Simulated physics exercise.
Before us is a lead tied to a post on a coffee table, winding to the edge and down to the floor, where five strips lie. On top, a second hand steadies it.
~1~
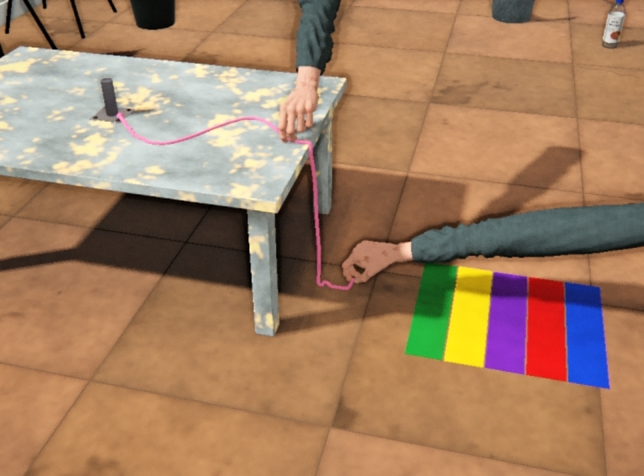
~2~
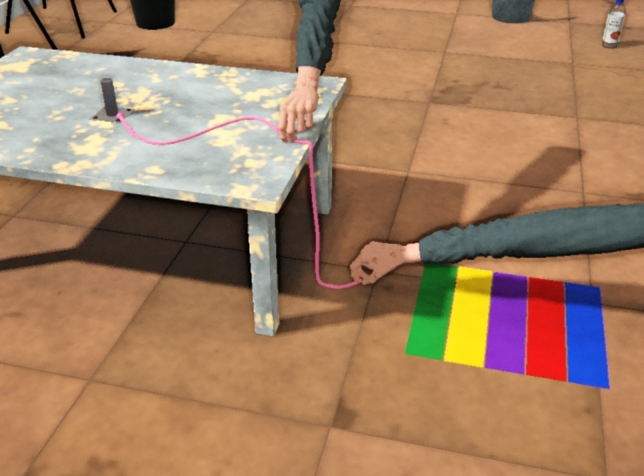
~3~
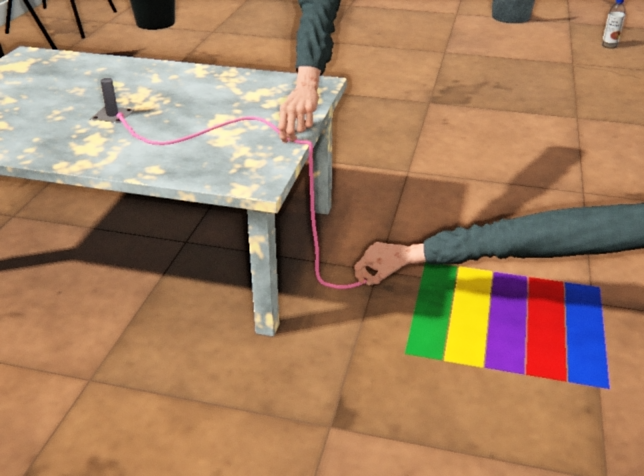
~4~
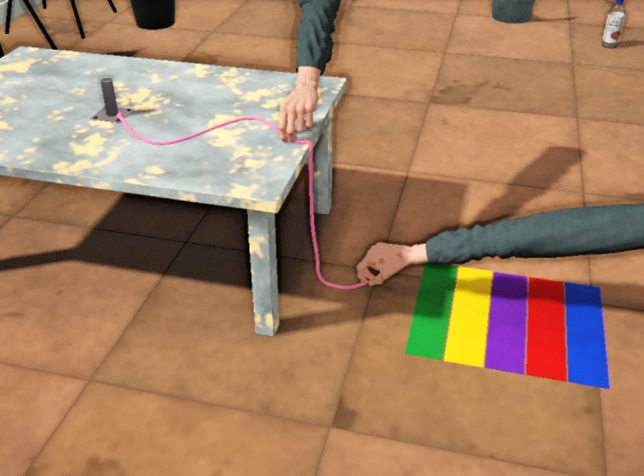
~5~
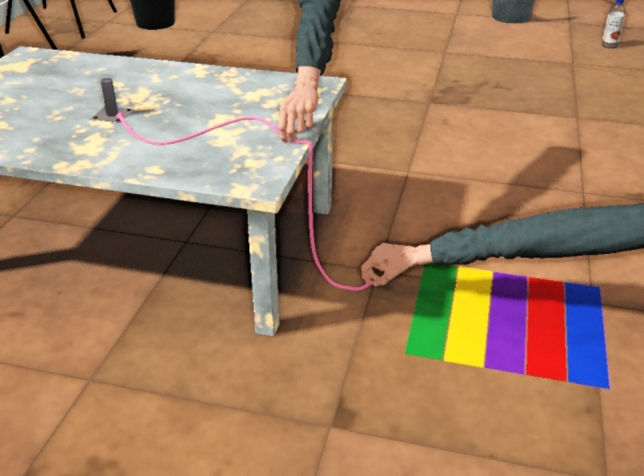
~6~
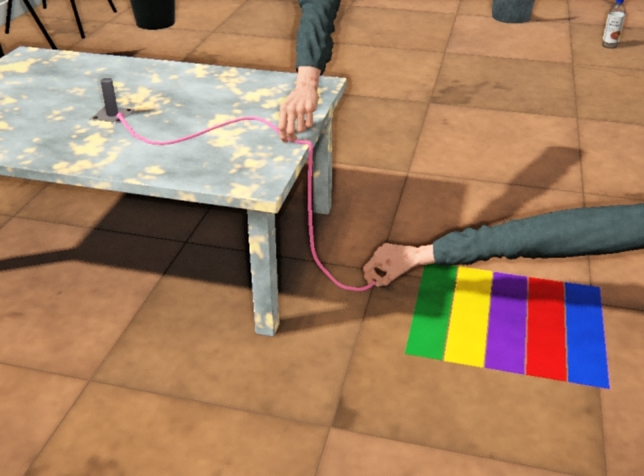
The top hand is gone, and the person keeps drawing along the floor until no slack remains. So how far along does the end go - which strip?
Along to the red strip.
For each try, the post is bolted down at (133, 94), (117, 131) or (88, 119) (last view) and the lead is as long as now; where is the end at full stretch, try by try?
First close to (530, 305), next close to (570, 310), last close to (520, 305).
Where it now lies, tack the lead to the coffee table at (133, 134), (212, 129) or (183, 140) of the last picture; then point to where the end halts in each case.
Per try (px, approx.): (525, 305); (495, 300); (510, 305).
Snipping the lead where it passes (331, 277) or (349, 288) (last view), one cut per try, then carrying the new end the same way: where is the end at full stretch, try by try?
The pixels are close to (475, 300) and (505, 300), one per try.
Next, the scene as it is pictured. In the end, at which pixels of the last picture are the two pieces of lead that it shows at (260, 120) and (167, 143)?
(303, 142) for the first, (203, 128) for the second.
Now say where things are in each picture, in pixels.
In the first picture, end (353, 279); green (427, 338); yellow (466, 345); purple (506, 351); red (546, 358); blue (588, 365).
In the second picture, end (361, 280); lead through (131, 129) (186, 139) (251, 118) (299, 142) (315, 208) (317, 267).
In the third picture, end (365, 281).
In the fourth picture, end (368, 281); lead through (131, 129) (186, 139) (251, 118) (299, 142) (312, 208) (318, 268).
In the fifth picture, end (372, 282).
In the sixth picture, end (374, 282); lead through (131, 129) (186, 139) (251, 118) (299, 142) (310, 208) (322, 268).
Early on, end near (479, 298); over yellow.
Midway, end near (521, 305); over purple.
At the end of the slack, end near (546, 308); over red. It gets as far as the red strip.
